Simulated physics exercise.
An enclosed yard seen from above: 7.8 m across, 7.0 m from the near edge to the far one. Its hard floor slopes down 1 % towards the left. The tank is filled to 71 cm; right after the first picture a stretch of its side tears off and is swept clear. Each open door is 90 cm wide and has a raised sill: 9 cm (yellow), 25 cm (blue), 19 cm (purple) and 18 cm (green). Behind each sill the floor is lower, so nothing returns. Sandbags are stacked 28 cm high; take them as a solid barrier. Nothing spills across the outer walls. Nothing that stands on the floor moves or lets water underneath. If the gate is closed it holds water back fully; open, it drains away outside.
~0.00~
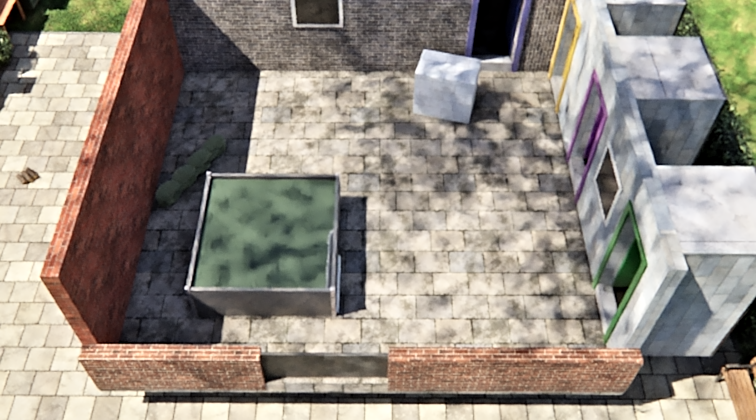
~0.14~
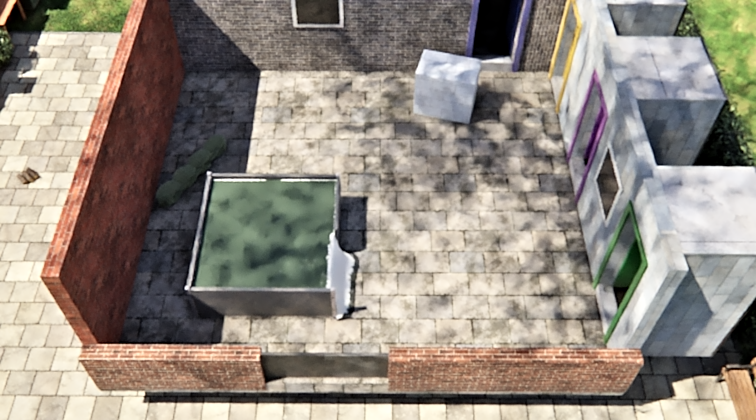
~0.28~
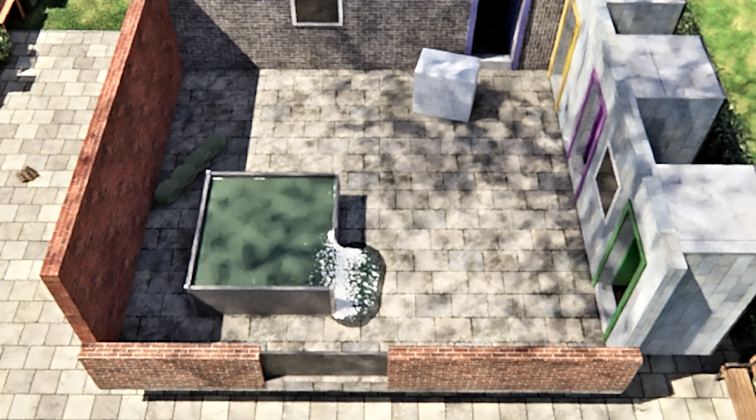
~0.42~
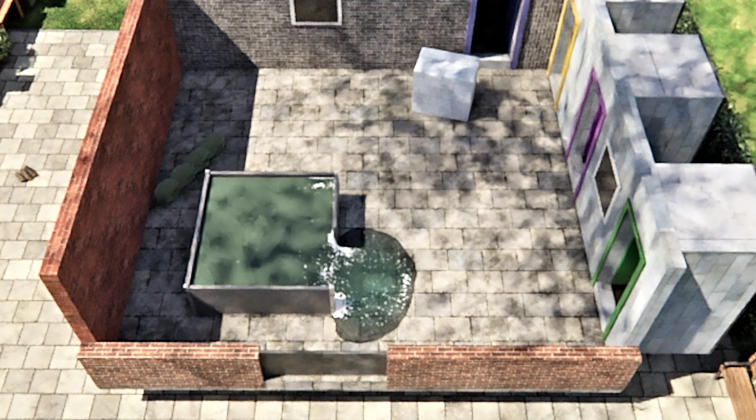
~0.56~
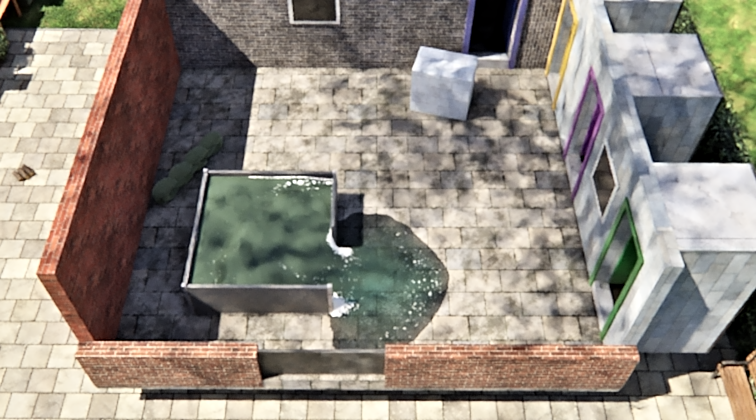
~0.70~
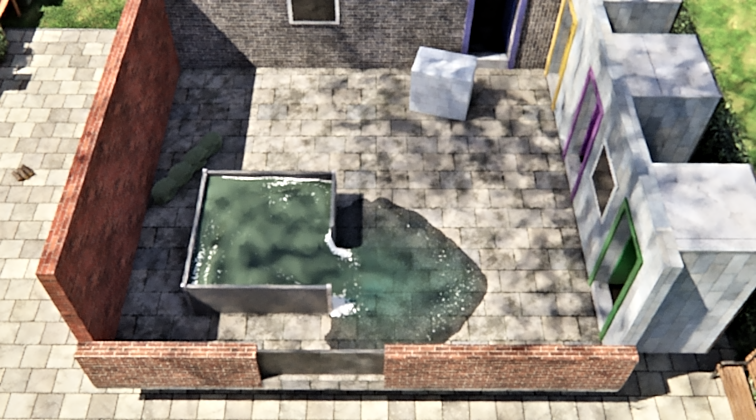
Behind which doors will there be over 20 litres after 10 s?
Within that time: At the yellow door it passes the limit; at the blue door it stays under the limit; at the purple door it stays under the limit; at the green door it passes the limit.
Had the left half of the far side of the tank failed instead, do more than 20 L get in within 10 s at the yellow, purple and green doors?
Then: Yellow past it, purple not over, green not over.
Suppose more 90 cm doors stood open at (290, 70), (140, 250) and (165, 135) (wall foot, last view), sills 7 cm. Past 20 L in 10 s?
In that order: Not over, not over, not over.
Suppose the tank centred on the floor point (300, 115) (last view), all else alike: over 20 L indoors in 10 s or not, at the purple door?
Then: Purple over.
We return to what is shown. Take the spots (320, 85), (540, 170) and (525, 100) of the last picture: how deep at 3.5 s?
Roughly 0, 12 and 3 cm, in turn.
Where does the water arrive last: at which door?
Last comes the blue one.
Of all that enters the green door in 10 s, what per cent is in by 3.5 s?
Some 75 per cent by then.
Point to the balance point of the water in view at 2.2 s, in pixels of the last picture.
Near (354, 268).
After 1.4 s water covers 25 % of the floor and is deepest (38 cm) near (343, 287); yellow door not reached, blue door not reached, purple door not reached, green door 14 cm at the sill, 0 L in.
After 2.2 s water covers 35 % of the floor and is deepest (44 cm) near (589, 345); yellow door not reached, blue door not reached, purple door 10 cm at the sill, 0 L in, green door 31 cm at the sill, 3 L in.
After 3.5 s water covers 40 % of the floor and is deepest (30 cm) near (542, 335); yellow door 3 cm at the sill, 0 L in, blue door not reached, purple door 14 cm at the sill, 0 L in, green door 29 cm at the sill, 92 L in.
After 6.0 s water covers 60 % of the floor and is deepest (22 cm) near (494, 78); yellow door 10 cm at the sill, 5 L in, blue door 21 cm at the sill, 0 L in, purple door 9 cm at the sill, 0 L in, green door 17 cm at the sill, 123 L in.
After 10.0 s water covers 90 % of the floor and is deepest (14 cm) near (176, 88); yellow door 12 cm at the sill, 81 L in, blue door 12 cm at the sill, 0 L in, purple door 5 cm at the sill, 0 L in, green door 7 cm at the sill, 123 L in.
